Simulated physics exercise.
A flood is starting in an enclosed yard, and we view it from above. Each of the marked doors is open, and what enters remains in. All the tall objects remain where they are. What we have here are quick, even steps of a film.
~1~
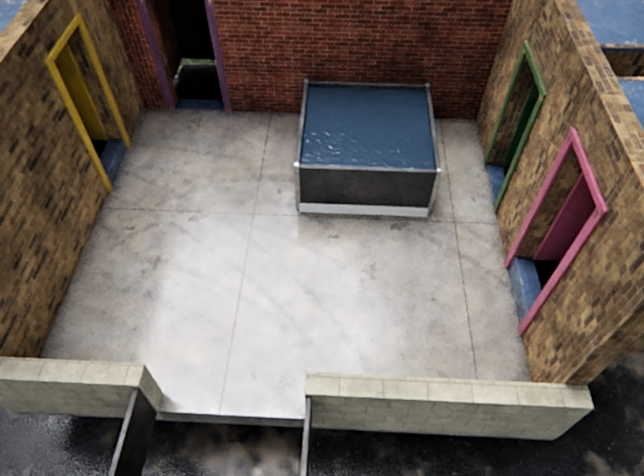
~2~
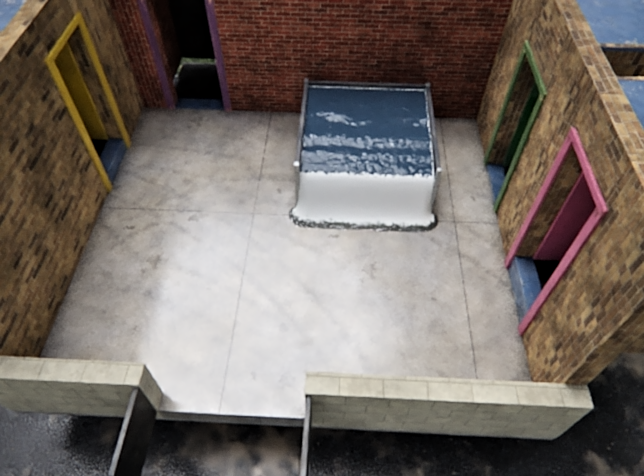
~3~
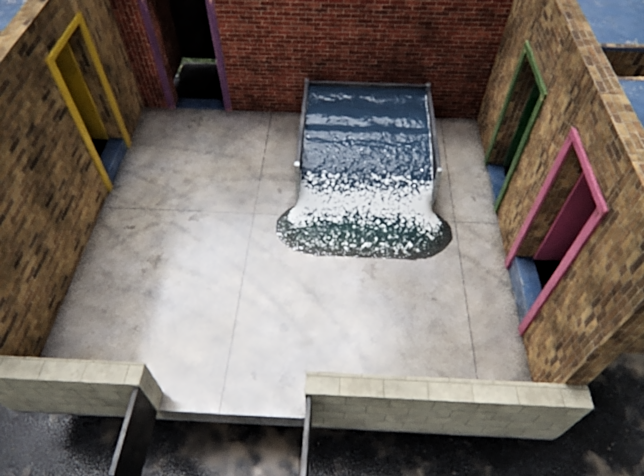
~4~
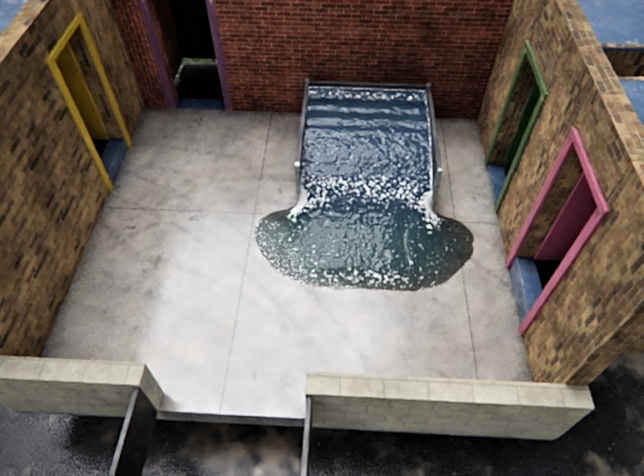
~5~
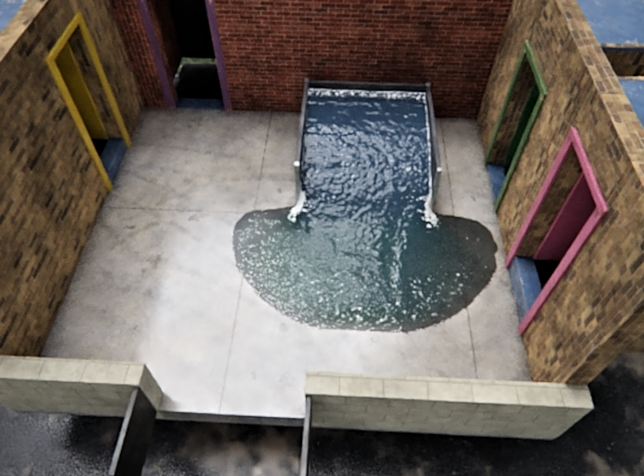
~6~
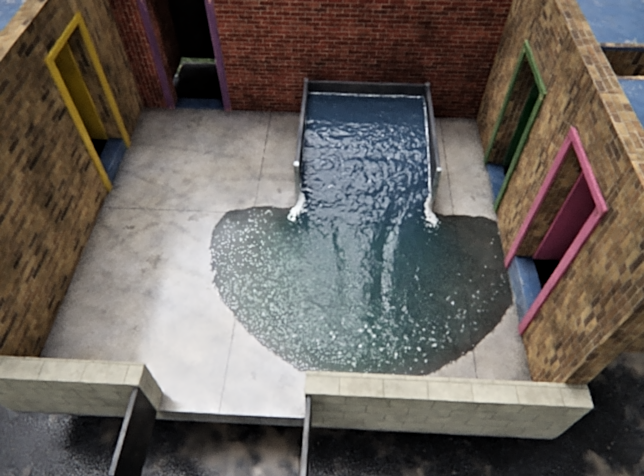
Water bursting from the front of a raised tank in a brick-walled yard, spreading in a widening pool across the pale floor.
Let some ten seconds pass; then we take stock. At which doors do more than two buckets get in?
Result: Yellow door: Inside the limit; pink door: Inside the limit; purple door: Past the limit; green door: Past the limit.
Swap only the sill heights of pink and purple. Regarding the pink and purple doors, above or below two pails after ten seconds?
Put simply, the pink door admits more; the purple door admits less.
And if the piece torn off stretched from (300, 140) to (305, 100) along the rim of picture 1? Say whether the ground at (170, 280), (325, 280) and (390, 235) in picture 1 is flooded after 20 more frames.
Sequence: Wetted / spared / spared.
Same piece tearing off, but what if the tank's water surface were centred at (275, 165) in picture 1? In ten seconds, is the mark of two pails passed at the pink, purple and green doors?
My answer is that the pink door ends up beneath, the purple door ends up above and the green door ends up beneath.
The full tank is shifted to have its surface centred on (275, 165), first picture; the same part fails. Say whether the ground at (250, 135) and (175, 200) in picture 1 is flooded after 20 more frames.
Points in order: Bare; inundated.
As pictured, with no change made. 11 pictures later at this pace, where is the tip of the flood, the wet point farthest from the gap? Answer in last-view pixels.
About (30, 383).
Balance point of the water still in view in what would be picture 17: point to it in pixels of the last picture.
Centre of the water: Near (370, 271).
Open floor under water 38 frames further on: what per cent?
Near 90 in a hundred.
A moment on, water covers 45 % of the floor; the yellow door not reached, the pink door wet at the sill, nothing in, the purple door not reached, the green door not reached.
Next, water covers 50 % of the floor; the yellow door not reached, the pink door wet at the sill, nothing in, the purple door not reached, the green door not reached.
Then, water covers 55 % of the floor; the yellow door not reached, the pink door wet at the sill, nothing in, the purple door not reached, the green door wet at the sill, nothing in.
Later, water covers 90 % of the floor; the yellow door wet at the sill, nothing in, the pink door wet at the sill, nothing in, the purple door not reached, the green door under two buckets in.
In the end, water covers 95 % of the floor; the yellow door wet at the sill, nothing in, the pink door wet at the sill, nothing in, the purple door over two buckets in, the green door over two buckets in.
